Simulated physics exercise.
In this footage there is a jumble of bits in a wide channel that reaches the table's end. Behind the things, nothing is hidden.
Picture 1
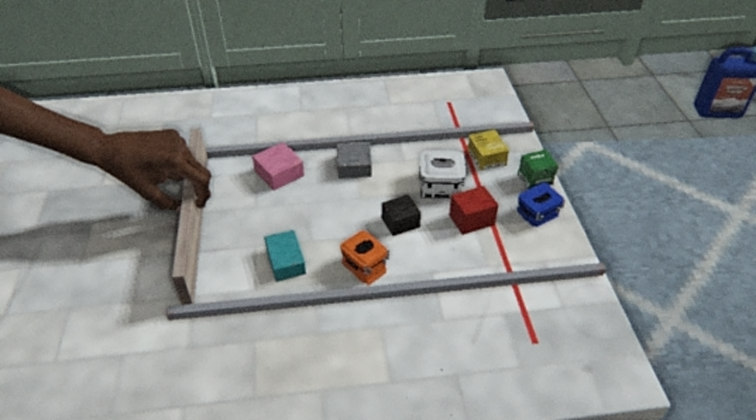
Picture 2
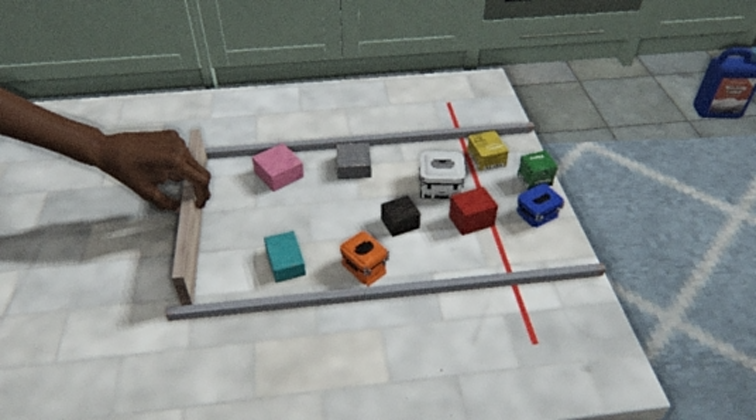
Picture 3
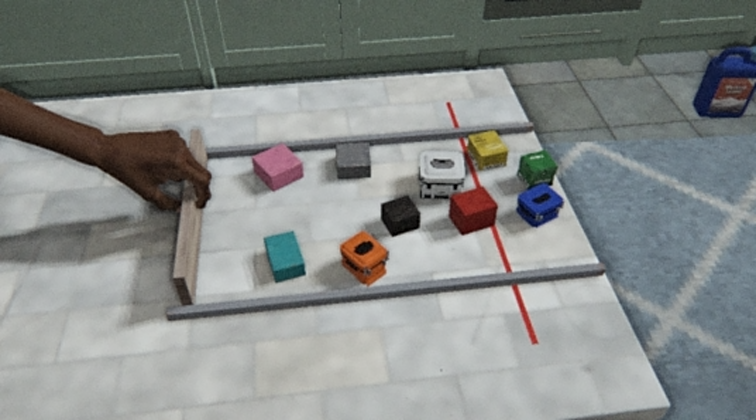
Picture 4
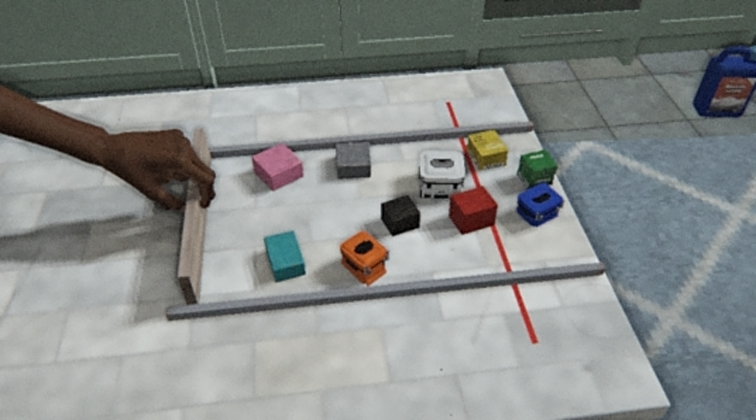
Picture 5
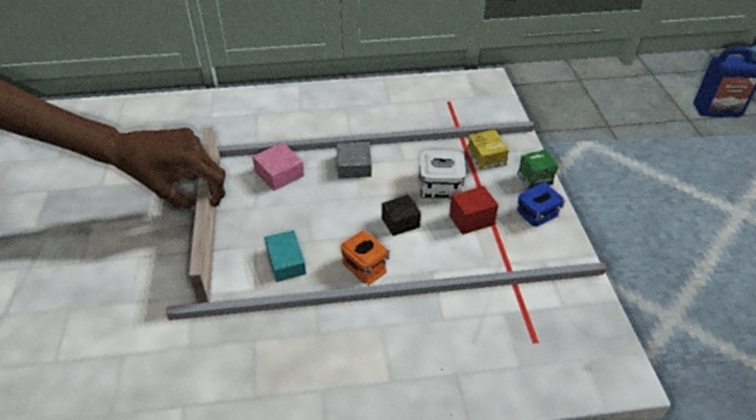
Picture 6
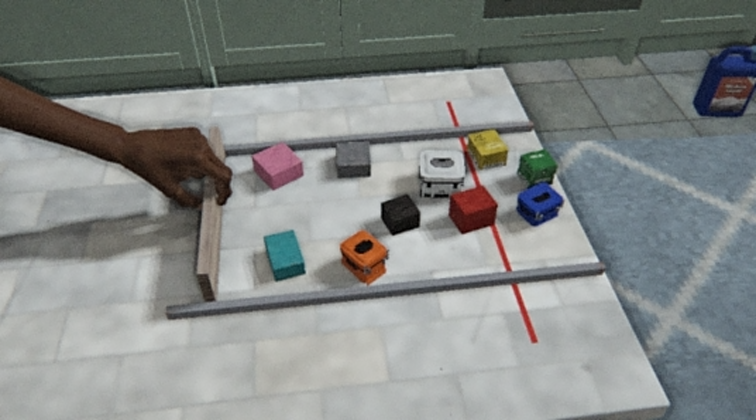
A hand at the left holds a wooden board upright, then slides it slightly rightward between two grey rails on a pale tabletop, seen from above at an angle by a still camera. Pink, grey, teal, orange, black, white and red objects lie ahead of it, with yellow, green and blue ones near or beyond a red line. None of these objects visibly moves.
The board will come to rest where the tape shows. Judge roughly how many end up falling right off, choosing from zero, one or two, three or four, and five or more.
Pretty sure the pieces that leave the surface number one or two this time.
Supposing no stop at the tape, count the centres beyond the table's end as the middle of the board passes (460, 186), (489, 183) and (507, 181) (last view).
Over the end: 0, 3, 3.
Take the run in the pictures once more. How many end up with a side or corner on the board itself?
3 of them.
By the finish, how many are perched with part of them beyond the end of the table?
In total, 2 of them.
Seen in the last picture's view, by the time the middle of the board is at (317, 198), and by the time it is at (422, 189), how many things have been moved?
By then 4, and later 8.
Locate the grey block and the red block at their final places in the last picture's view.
Final positions - grey block around (518, 144), red block around (538, 204).
Early on, none off yet; green box at rest near (537, 170); blue case at rest near (539, 206); yellow box at rest near (487, 150).
Finally, the number that fall off is one or two; lost, yellow box.
